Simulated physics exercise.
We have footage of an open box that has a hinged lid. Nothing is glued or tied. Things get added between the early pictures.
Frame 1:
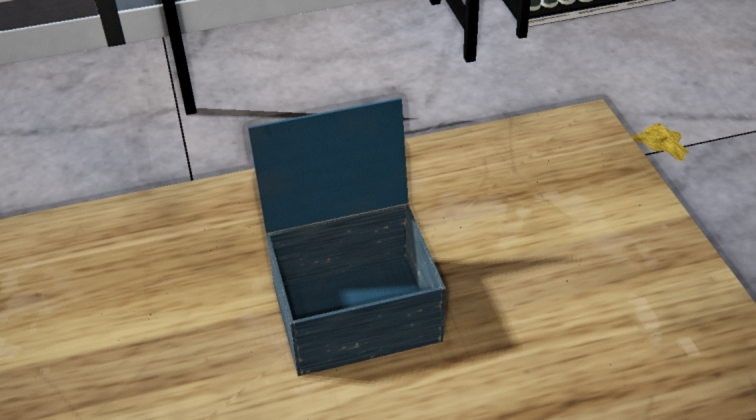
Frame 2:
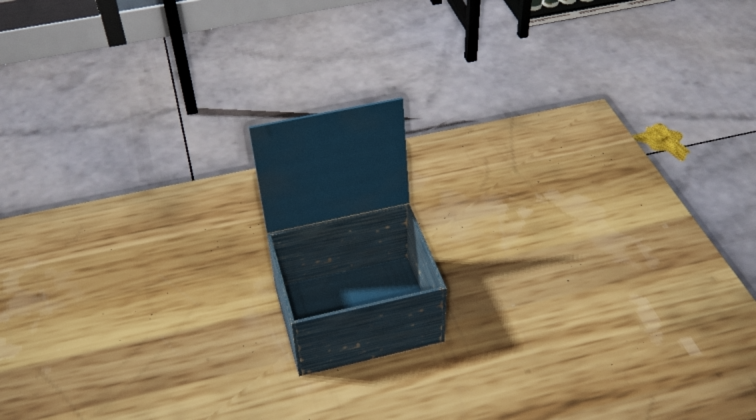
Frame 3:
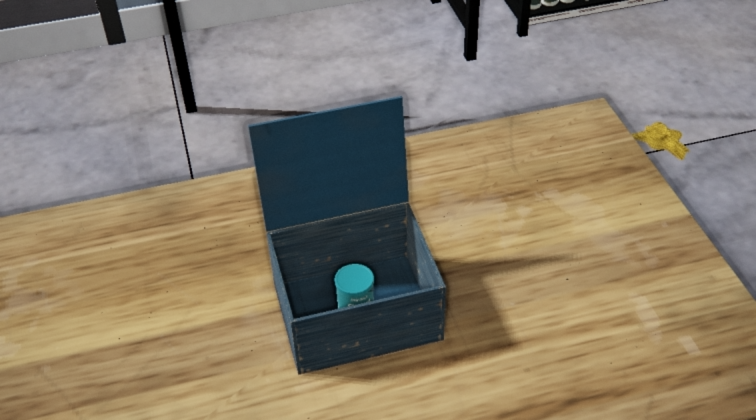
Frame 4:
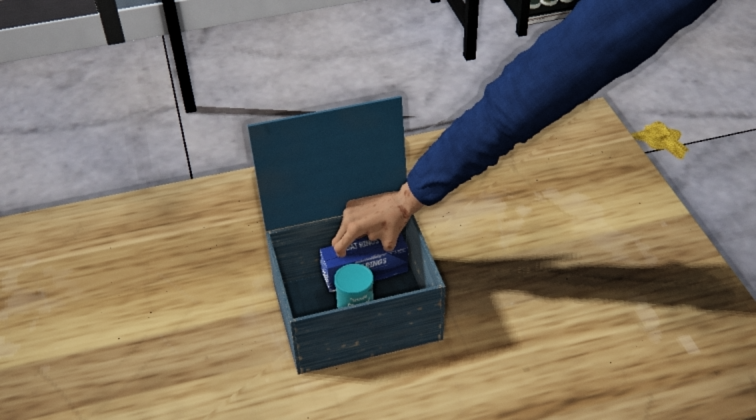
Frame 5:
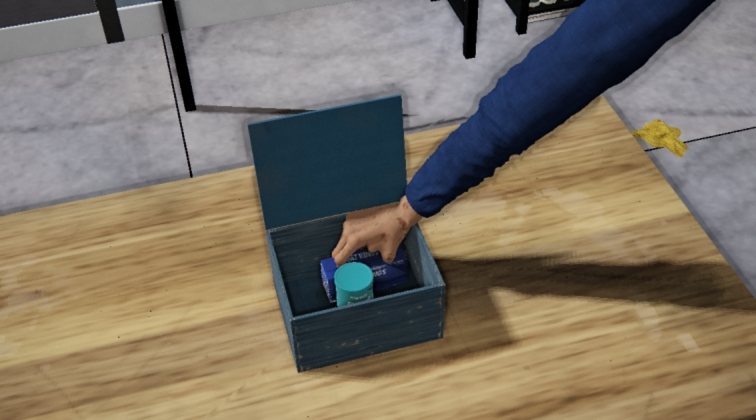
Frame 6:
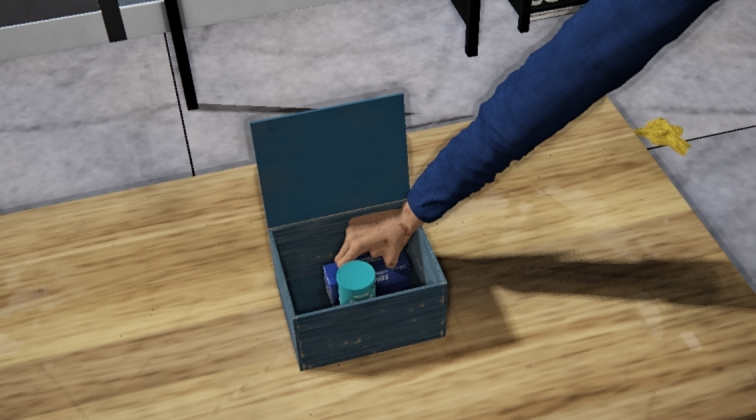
On a light wooden tabletop above a grey tiled floor, seen from above at an angle, a dark blue wooden box stands near the centre with its hinged lid open. It is empty at first, with a crumpled yellow thing beyond the table at right, until a turquoise tin appears inside. A blue-sleeved arm then reaches from the upper right, lowering a blue carton behind the tin, still gripping it.
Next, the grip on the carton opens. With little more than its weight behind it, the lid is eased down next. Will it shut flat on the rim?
Yes.
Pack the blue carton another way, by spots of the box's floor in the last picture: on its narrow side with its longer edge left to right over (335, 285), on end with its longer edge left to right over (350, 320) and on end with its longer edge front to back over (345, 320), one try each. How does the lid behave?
Attempt one, it settles down; attempt two, it is left gaping; attempt three, it is left gaping.
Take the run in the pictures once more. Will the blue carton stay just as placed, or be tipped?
In the end, the blue carton keeps its orientation.
Then, 1.30 s past the last view, lid 80° above the rim.
Then, 1.70 s past the last view, lid 47° above the rim.
Then, 2.00 s past the last view, lid 10° above the rim.
Finally, lid shut; both still in place. Final places as the last picture's camera would see them, blue carton near (367, 277).
